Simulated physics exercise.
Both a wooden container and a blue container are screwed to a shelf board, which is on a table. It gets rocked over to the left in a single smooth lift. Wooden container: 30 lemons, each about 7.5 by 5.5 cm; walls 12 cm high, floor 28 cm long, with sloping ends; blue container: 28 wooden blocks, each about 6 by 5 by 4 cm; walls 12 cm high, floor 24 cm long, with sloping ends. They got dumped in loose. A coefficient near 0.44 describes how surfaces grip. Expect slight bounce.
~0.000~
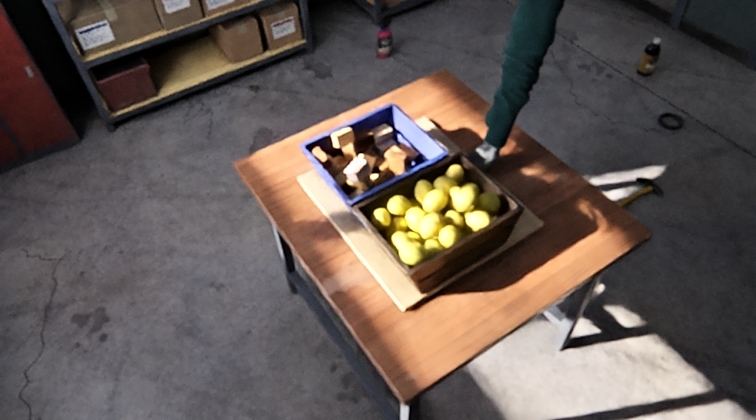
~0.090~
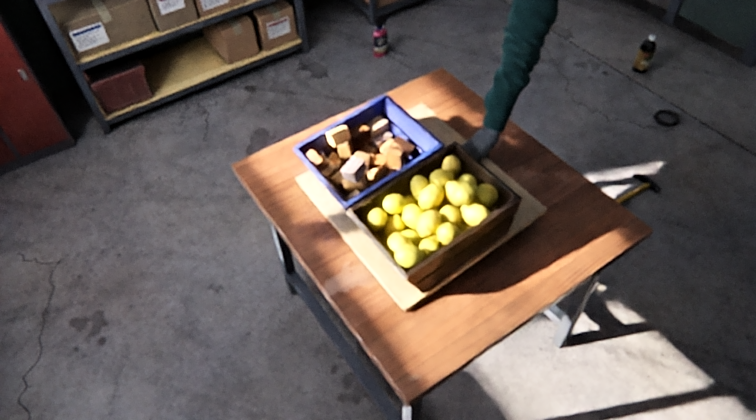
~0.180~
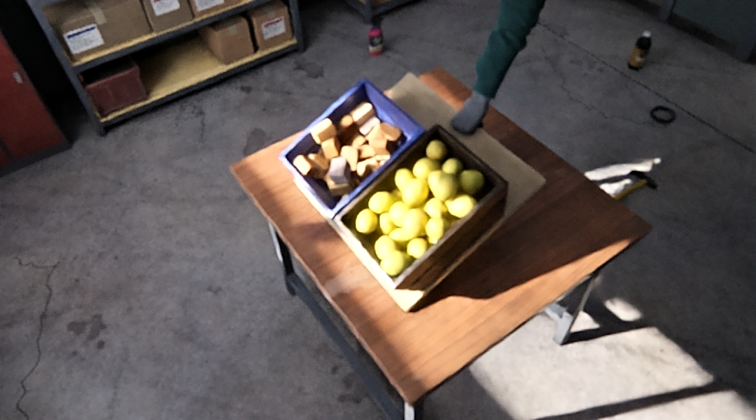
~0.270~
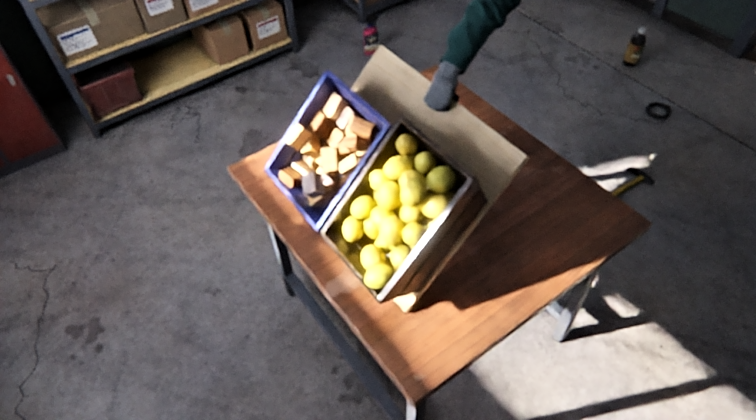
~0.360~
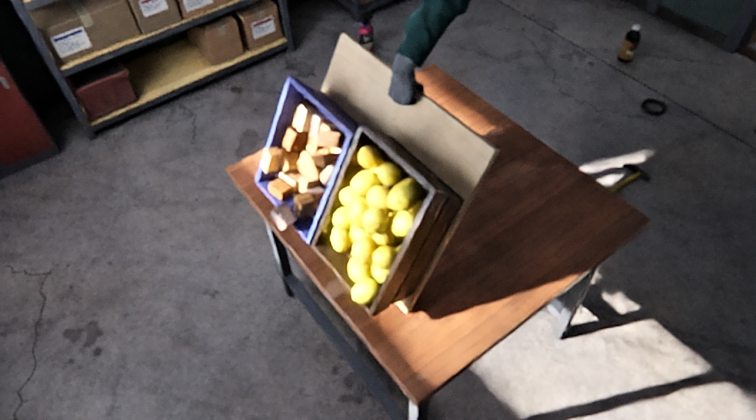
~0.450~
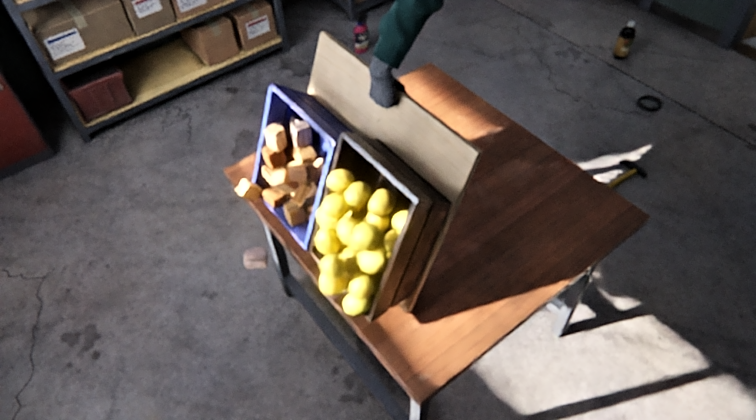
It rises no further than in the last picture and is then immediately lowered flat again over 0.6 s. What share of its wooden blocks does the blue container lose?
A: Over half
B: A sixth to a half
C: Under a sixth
A sixth to a half.
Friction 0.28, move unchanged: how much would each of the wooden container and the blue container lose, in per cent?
Then the wooden container sheds 70 per cent, while the blue container sheds 50 per cent.
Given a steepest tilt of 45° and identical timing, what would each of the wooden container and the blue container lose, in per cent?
Then wooden container 10 %, blue container 0 %.
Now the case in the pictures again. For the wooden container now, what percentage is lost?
Wooden container: 60% lost.
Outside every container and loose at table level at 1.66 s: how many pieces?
About 2 of them.
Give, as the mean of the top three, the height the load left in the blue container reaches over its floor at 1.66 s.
10 cm or so.
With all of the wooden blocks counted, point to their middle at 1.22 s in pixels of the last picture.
At about (340, 182) in pixels.
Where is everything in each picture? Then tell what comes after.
In the first frame (places track the rim corner closest to us here, unless another is named; the camera moves round a little), blue container (by its farthest rim corner) (392, 104); wooden container (412, 271); tipped 0°; all still inside.
Blue container (385, 95); wooden container (408, 274); tipped 7°, in the second frame.
Wooden container (395, 284); tipped 24°, in the third frame.
Wooden container (380, 299); tipped 44°, in the fourth frame.
Wooden container (371, 313); tipped 61°, in the fifth frame.
Wooden container (369, 319); tipped 68°; 8 out, the lowest block at (256, 258), in the sixth frame.
After 0.64 s, tilt 52°; the wooden container is down by 16 of 30 and the blue container is down by 5 of 28.
After 0.88 s, tilt 13°; the wooden container is down by 19 of 30 and the blue container is down by 9 of 28.
After 1.22 s, tilt 0°; the wooden container is down by 19 of 30 and the blue container is down by 9 of 28.
When it is over (at 1.66 s), the wooden container is down by 19 of 30 and the blue container is down by 9 of 28. Asked share, 9 of 28, 32 per cent.
